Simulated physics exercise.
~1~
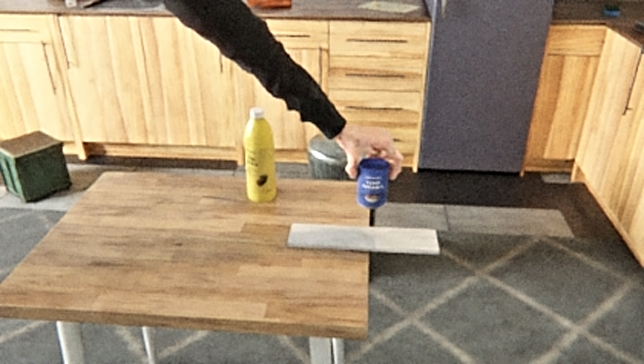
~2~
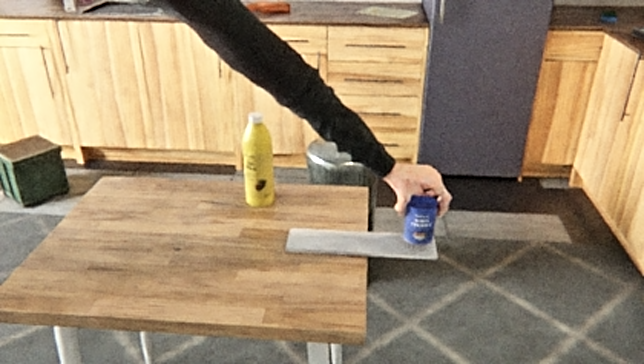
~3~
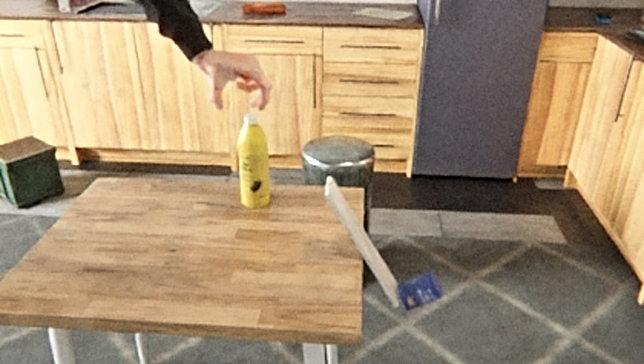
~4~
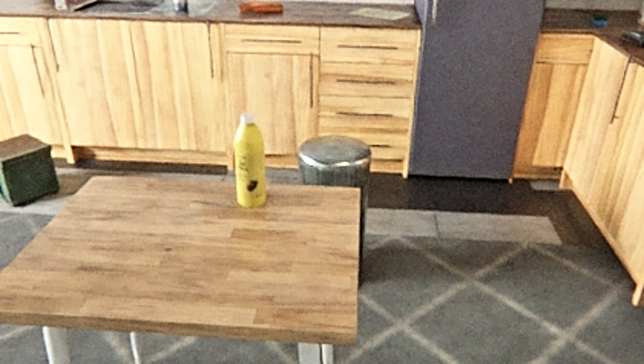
In a kitchen, a hand set a blue tin on the overhanging end of a white board at the table's right edge and let go, and the board tipped off with the tin, leaving only the yellow bottle standing on the table.
